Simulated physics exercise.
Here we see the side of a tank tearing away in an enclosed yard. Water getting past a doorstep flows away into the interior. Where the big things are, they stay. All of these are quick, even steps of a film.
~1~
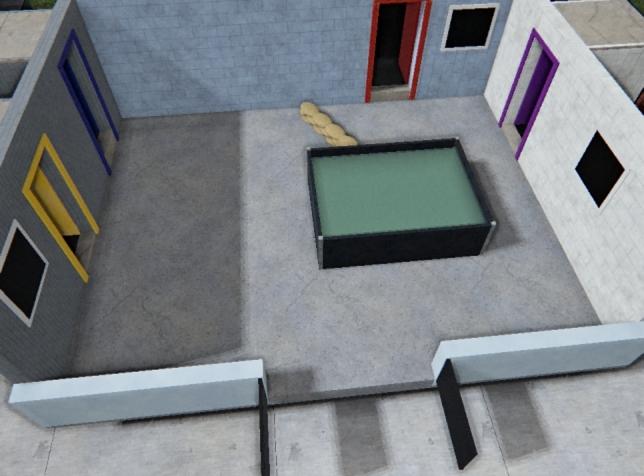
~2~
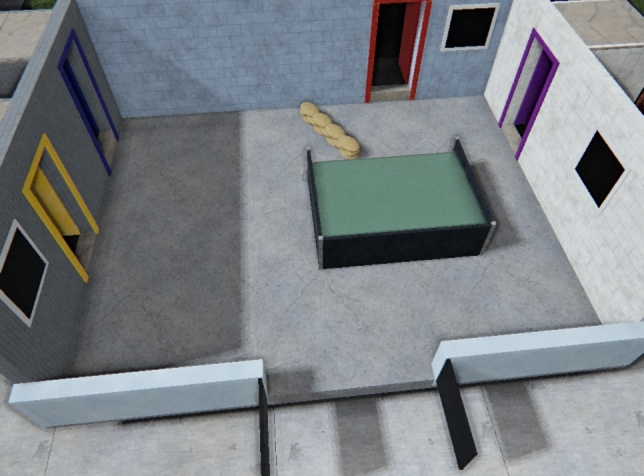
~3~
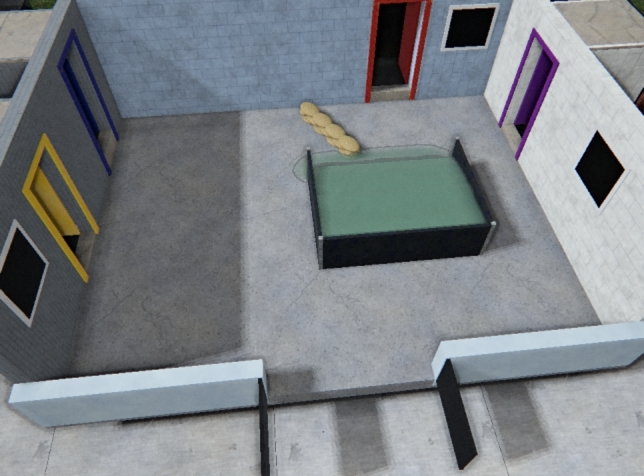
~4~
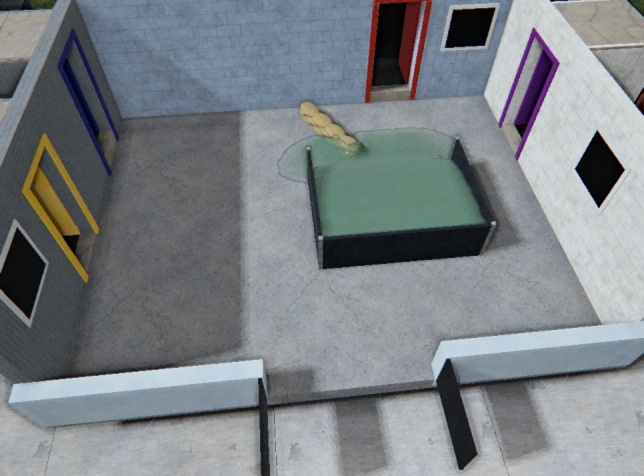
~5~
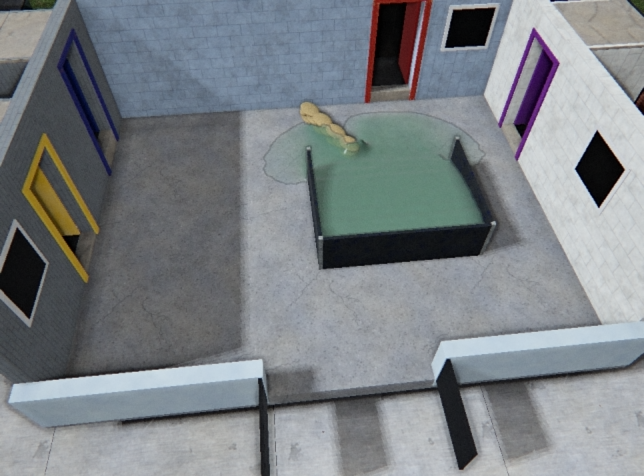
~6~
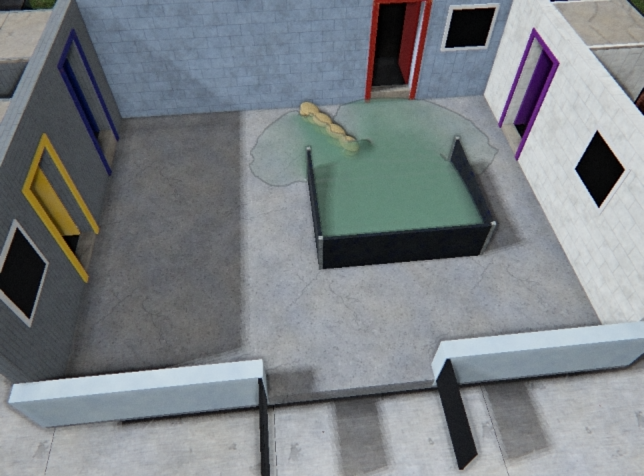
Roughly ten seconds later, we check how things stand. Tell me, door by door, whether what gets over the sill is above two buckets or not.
I expect the blue door to stay within two buckets; I expect the purple door to go over the limit; I expect the yellow door to stay within two buckets; I expect the red door to go over the limit.
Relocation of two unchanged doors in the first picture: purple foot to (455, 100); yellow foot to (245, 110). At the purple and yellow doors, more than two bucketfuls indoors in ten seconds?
I'd say purple door overflows, while yellow door overflows.
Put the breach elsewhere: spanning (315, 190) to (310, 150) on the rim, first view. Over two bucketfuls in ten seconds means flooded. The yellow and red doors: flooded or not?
Yellow exceeds the limit, red falls short.
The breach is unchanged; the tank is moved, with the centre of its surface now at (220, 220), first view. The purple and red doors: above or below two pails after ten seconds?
For the purple door the answer is no, short of it, for the red door it is no, short of it.
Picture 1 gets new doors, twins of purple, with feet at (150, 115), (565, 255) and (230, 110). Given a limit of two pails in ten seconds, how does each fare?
In order: Tops the limit, stays within it, tops the limit.
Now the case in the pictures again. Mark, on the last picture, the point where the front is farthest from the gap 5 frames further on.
Somewhere close to (190, 117).
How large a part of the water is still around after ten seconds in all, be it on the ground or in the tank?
Roughly 88 parts in a hundred.
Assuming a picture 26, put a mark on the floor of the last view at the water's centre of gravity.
At roughly (343, 155).
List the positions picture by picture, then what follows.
In the first picture, still water in the water tank at (394, 188).
In the second picture, the front is at (305, 179), out from the gap on the water tank's far side.
In the third picture, the front is at (298, 169), out from the gap on the water tank's far side.
In the fourth picture, water pours out on the water tank's far side and has run to (464, 151).
In the fifth picture, the front is at (275, 146), out from the gap on the water tank's far side.
In the sixth picture, water pours out on the water tank's far side and has run to (418, 101).
A moment on, water covers 25 % of the floor; the blue door not reached, the purple door wet at the sill, nothing in, the yellow door not reached, the red door over two buckets in.
Next, water covers 30 % of the floor; the blue door wet at the sill, nothing in, the purple door wet at the sill, nothing in, the yellow door not reached, the red door far over two buckets in.
Then, water covers 50 % of the floor; the blue door wet at the sill, nothing in, the purple door under two buckets in, the yellow door wet at the sill, nothing in, the red door far over two buckets in.
Later, water covers 80 % of the floor; the blue door under two buckets in, the purple door over two buckets in, the yellow door wet at the sill, nothing in, the red door far over two buckets in.
In the end, water covers 95 % of the floor; the blue door under two buckets in, the purple door over two buckets in, the yellow door wet at the sill, nothing in, the red door far over two buckets in.
